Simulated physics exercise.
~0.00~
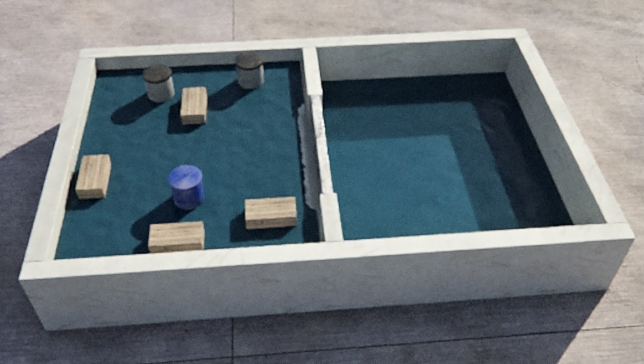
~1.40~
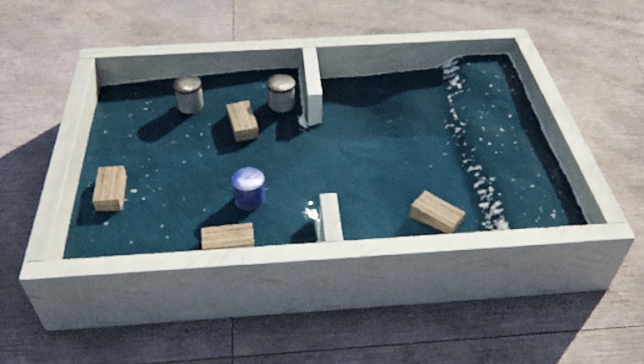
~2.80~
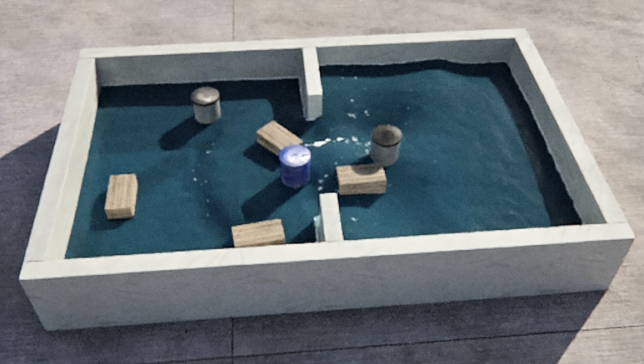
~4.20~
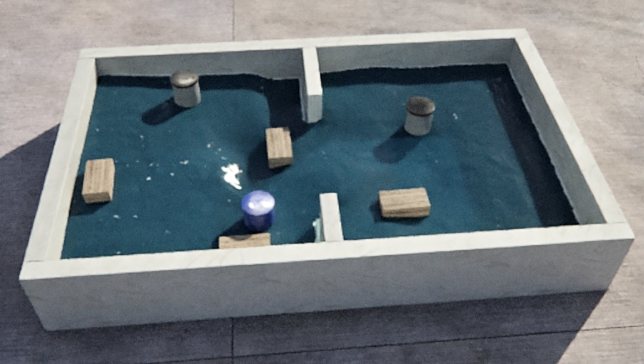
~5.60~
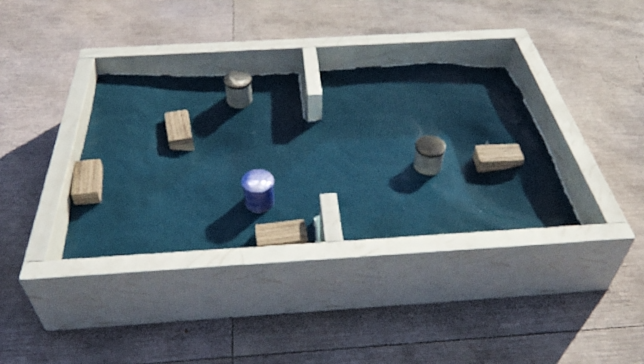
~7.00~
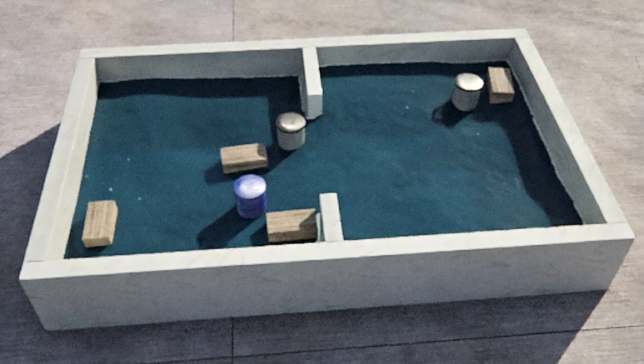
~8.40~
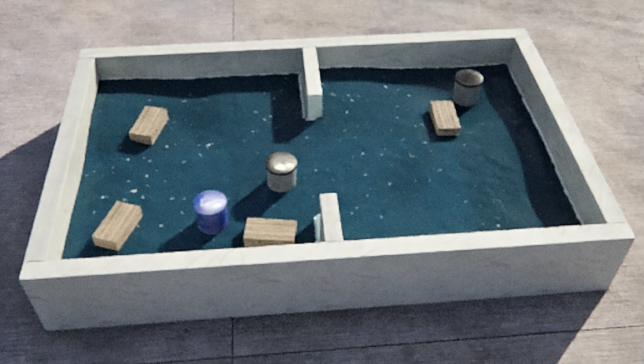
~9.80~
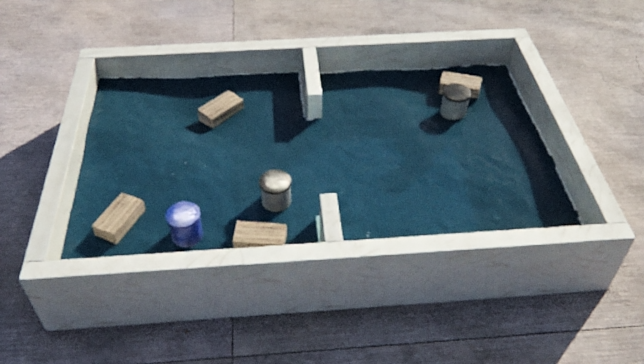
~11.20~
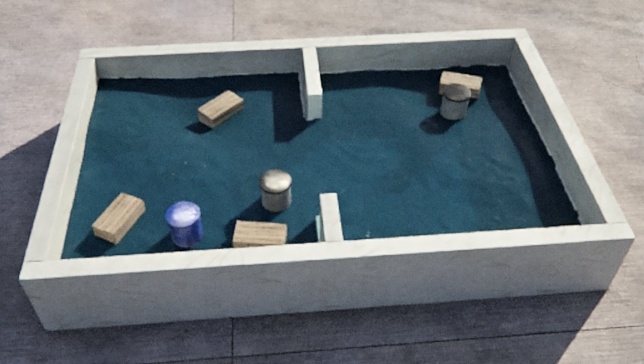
In a walled tank split in two, the divider's middle gave way and water surged right, carrying one wooden block and one grey pail through the gap, while the blue pail neared the opening but drifted back and finished afloat on the left.
